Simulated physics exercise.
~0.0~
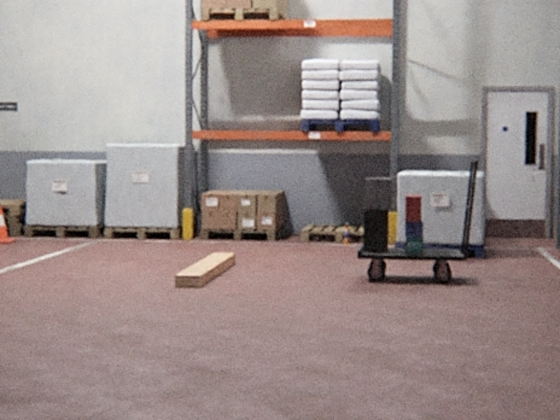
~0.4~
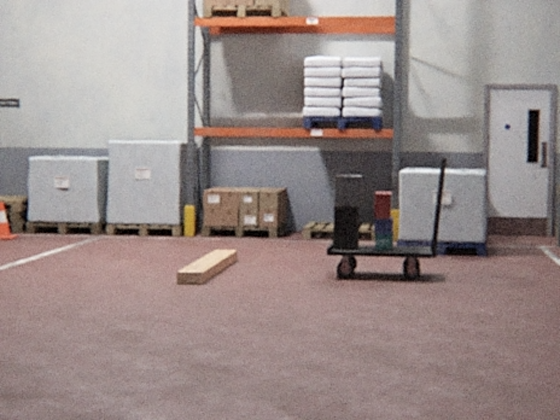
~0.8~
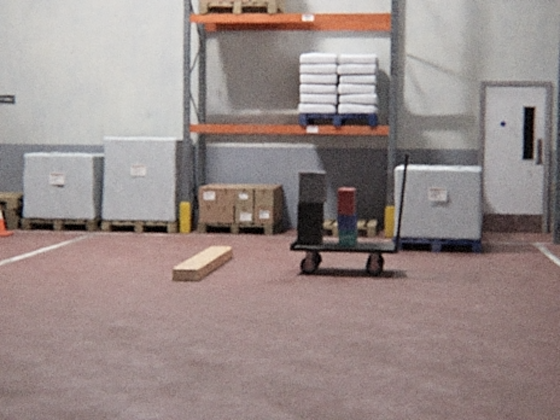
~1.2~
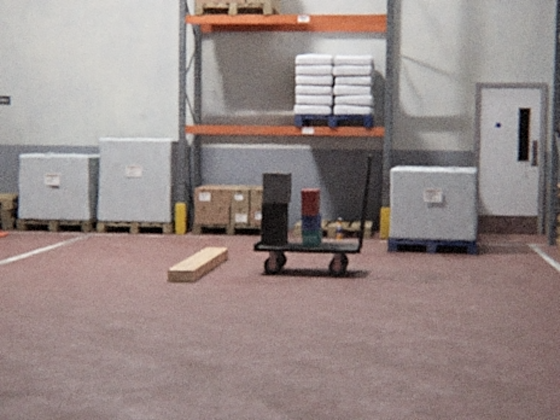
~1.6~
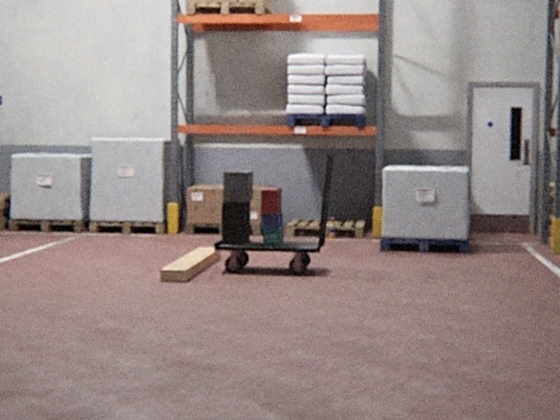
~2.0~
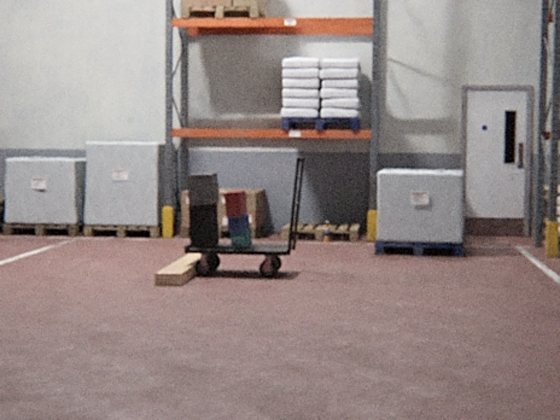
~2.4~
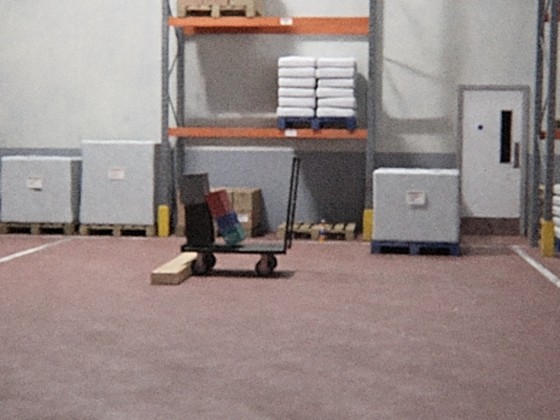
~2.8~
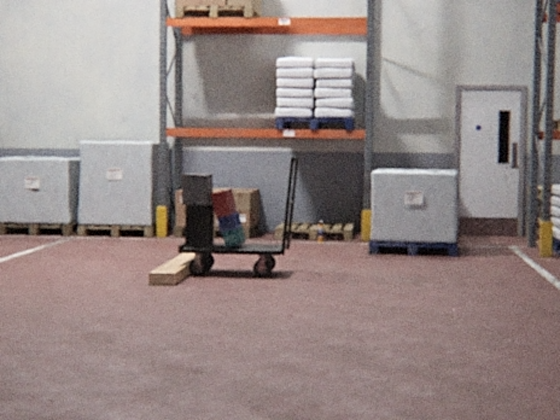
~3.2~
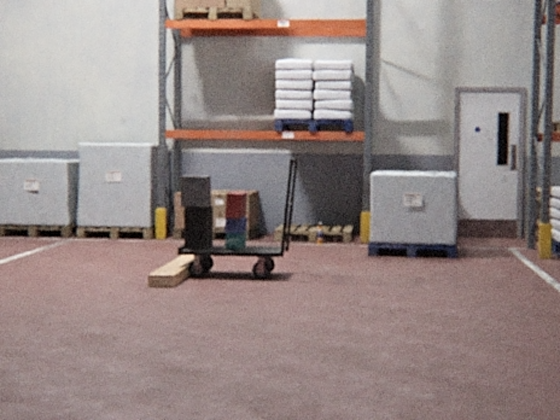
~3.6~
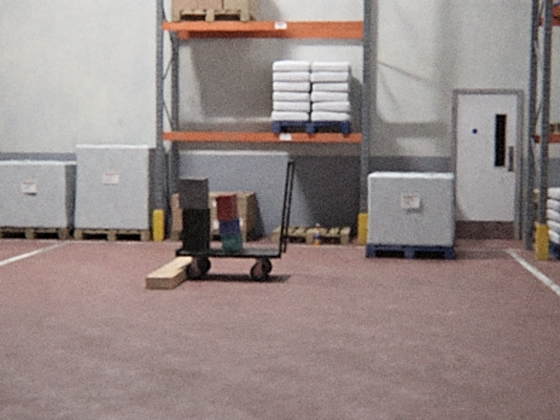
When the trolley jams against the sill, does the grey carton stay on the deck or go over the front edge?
The grey carton stays on the deck, still sitting on top of the black carton at the end.
